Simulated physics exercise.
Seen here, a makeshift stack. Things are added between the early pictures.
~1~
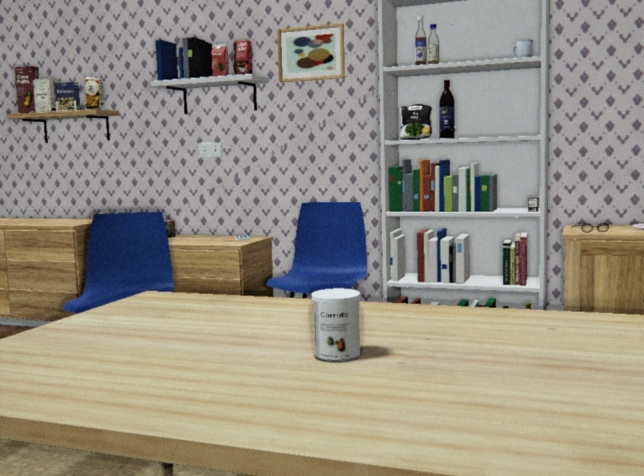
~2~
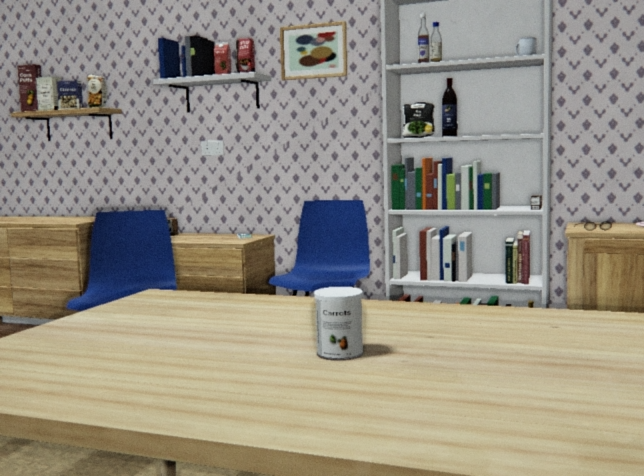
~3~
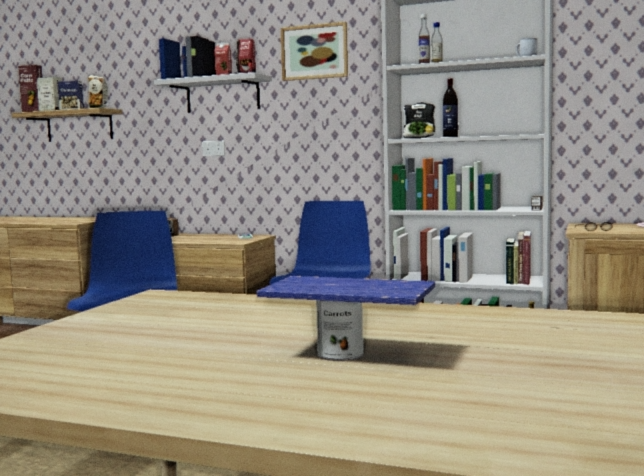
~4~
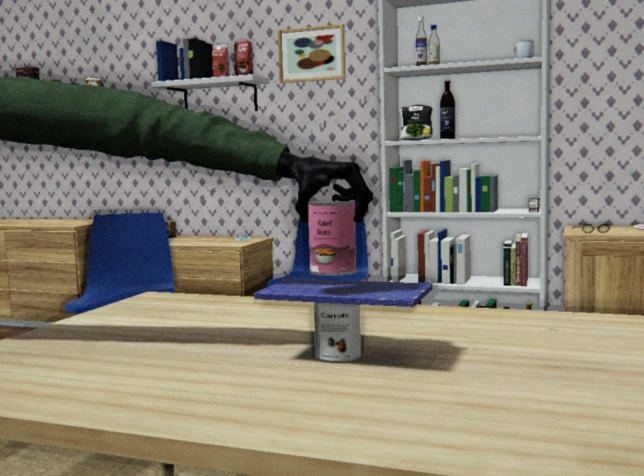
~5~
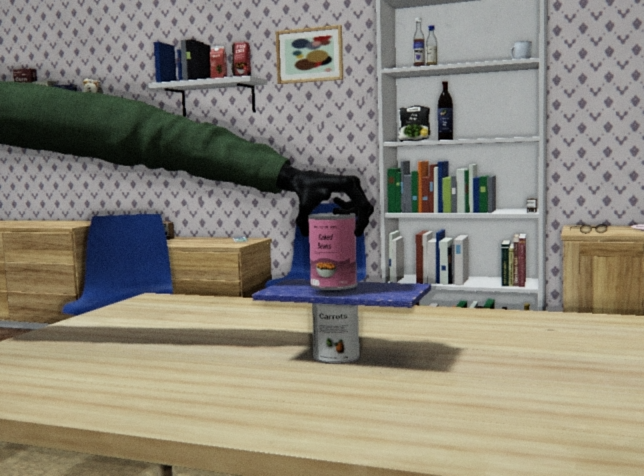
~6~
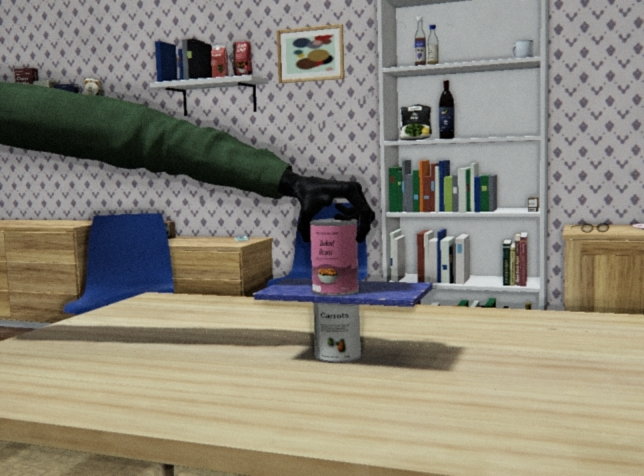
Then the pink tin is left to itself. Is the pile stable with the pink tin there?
The stack holds.
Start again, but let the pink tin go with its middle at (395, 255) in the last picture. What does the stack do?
Then it gives way.
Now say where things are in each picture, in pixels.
The last thing is not in view yet; white tin (337, 325), in the first picture.
The last thing is not in view yet; white tin (339, 323), in the second picture.
The last thing is not in view yet; white tin (340, 324), in the third picture.
Still above its spot; pink tin (332, 237); white tin (337, 326), in the fourth picture.
Still above its spot; pink tin (333, 251); white tin (336, 327), in the fifth picture.
Set down, still held; pink tin (335, 256); white tin (337, 326), in the sixth picture.
Then, 0.70 s on from there, no change.
Then, 1.70 s on from there, pink tin resting near (334, 257).
In the end, all 3 unmoved. At the end, from the last picture's camera, pink tin near (334, 257). The stack stays up.
